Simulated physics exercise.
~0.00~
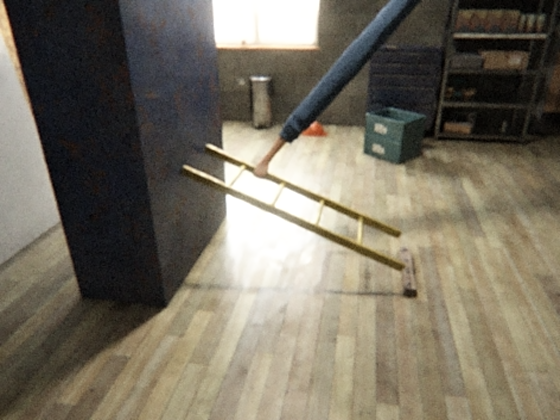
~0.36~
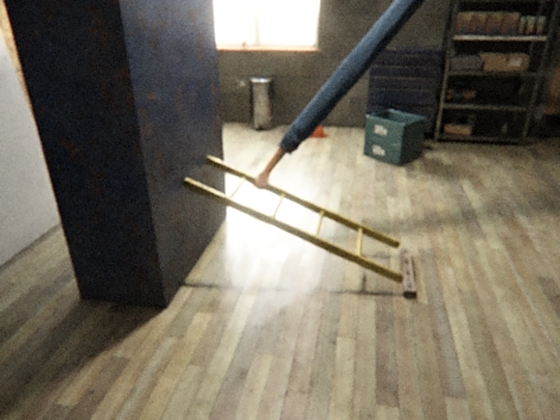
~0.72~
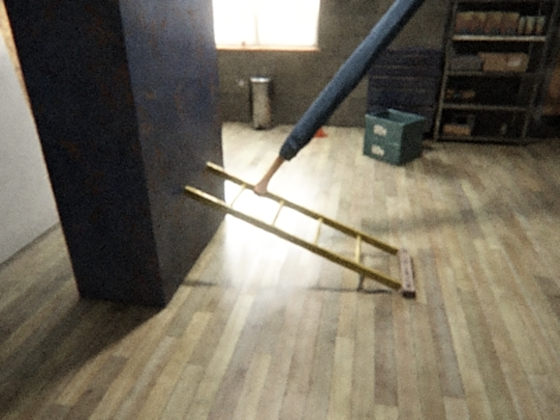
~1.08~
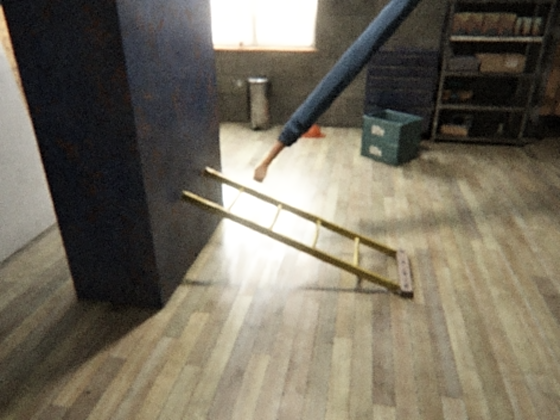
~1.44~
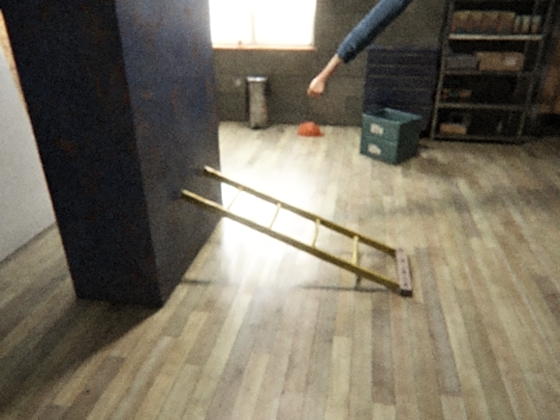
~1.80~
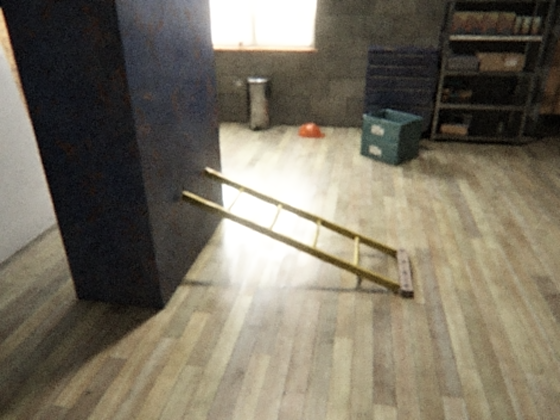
A yellow ladder-like rack was lowered slightly by a blue-sleeved arm until it leaned between a dark pillar and a strip of wood on the floor, then the hand let go and withdrew, and the rack stayed leaning in place.
